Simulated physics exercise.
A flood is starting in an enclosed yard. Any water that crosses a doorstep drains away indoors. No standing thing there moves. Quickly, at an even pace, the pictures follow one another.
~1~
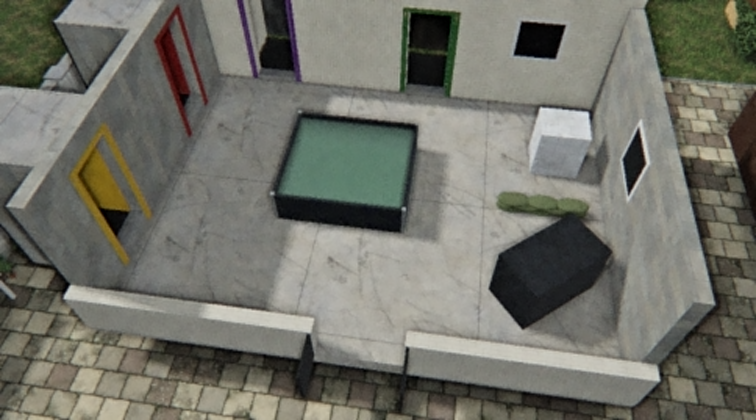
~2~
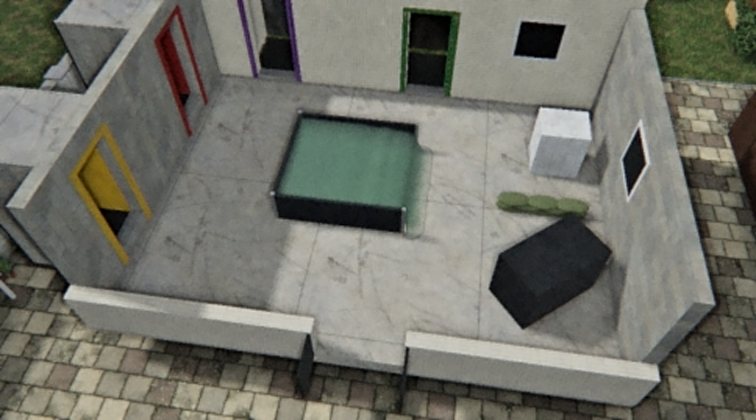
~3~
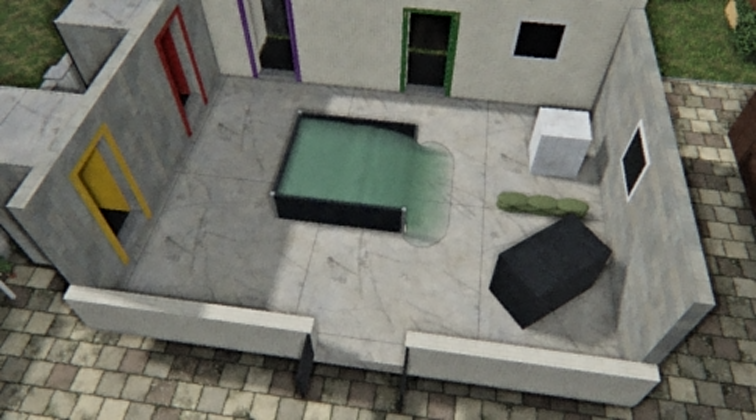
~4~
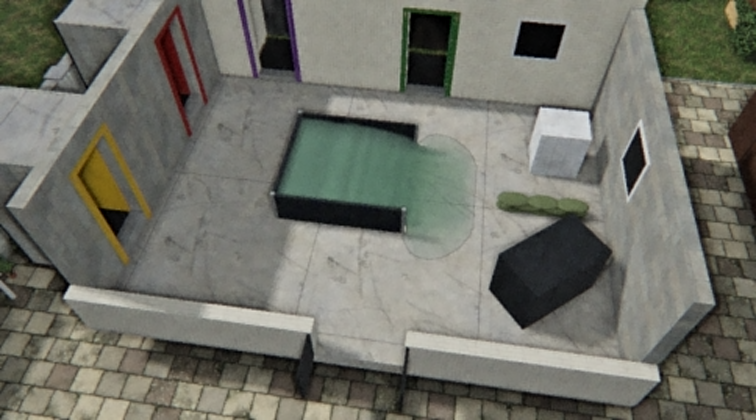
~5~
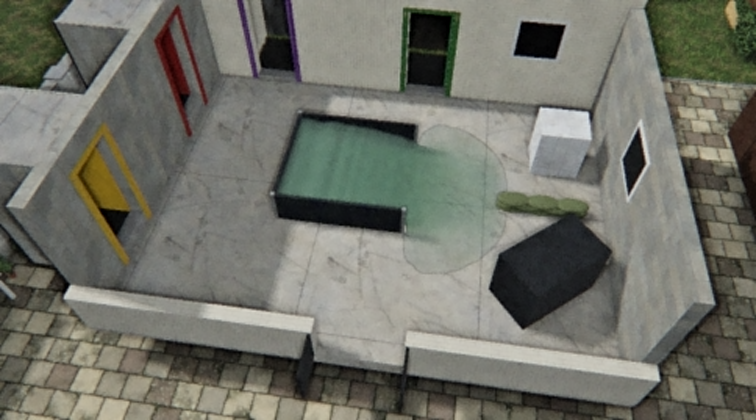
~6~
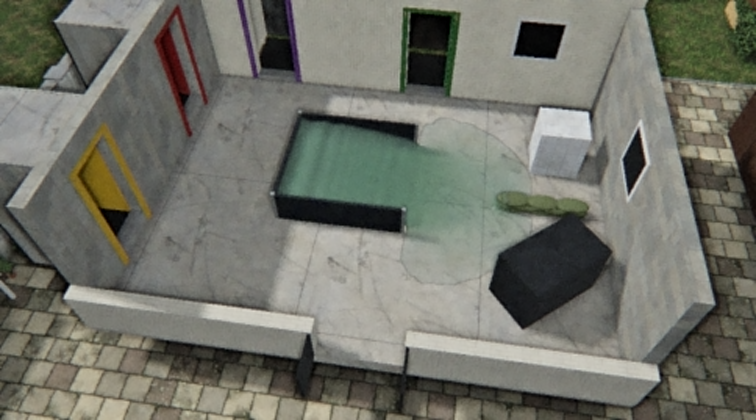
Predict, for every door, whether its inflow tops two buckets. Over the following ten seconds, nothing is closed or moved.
Yellow door: Does not top two buckets; red door: Does not top two buckets; purple door: Does not top two buckets; green door: Tops two buckets.
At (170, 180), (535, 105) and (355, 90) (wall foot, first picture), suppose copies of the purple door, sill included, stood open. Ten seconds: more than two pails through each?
Well, the first remains within bounds, the next breaks the limit, and the last remains within bounds.
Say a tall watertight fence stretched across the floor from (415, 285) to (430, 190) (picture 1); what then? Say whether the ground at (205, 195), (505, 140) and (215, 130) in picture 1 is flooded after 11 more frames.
Taking the points in the order given, they are high and dry, inundated and high and dry.
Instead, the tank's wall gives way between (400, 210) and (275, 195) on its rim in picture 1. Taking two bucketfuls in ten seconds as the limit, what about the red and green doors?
Put simply: The red one falls below the cutoff; as for the green one, it falls below the cutoff.
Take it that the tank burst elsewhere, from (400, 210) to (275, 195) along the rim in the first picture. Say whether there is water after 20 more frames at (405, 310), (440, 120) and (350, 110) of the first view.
Sequence: Wetted / spared / spared.
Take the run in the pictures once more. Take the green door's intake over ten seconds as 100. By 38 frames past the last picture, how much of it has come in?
My estimate: Close to 10 per cent.
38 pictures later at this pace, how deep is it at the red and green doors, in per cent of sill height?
Respectively about 0 and 190 per cent.
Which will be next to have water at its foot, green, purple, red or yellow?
It's the door marked green.
A moment on, water covers 25 % of the floor; the yellow door not reached, the red door not reached, the purple door not reached, the green door not reached.
Next, water covers 35 % of the floor; the yellow door not reached, the red door not reached, the purple door not reached, the green door not reached.
Then, water covers 40 % of the floor; the yellow door not reached, the red door not reached, the purple door not reached, the green door not reached.
Later, water covers 65 % of the floor; the yellow door not reached, the red door not reached, the purple door not reached, the green door under two buckets in.
In the end, water covers 95 % of the floor; the yellow door wet at the sill, nothing in, the red door wet at the sill, nothing in, the purple door wet at the sill, nothing in, the green door over two buckets in.
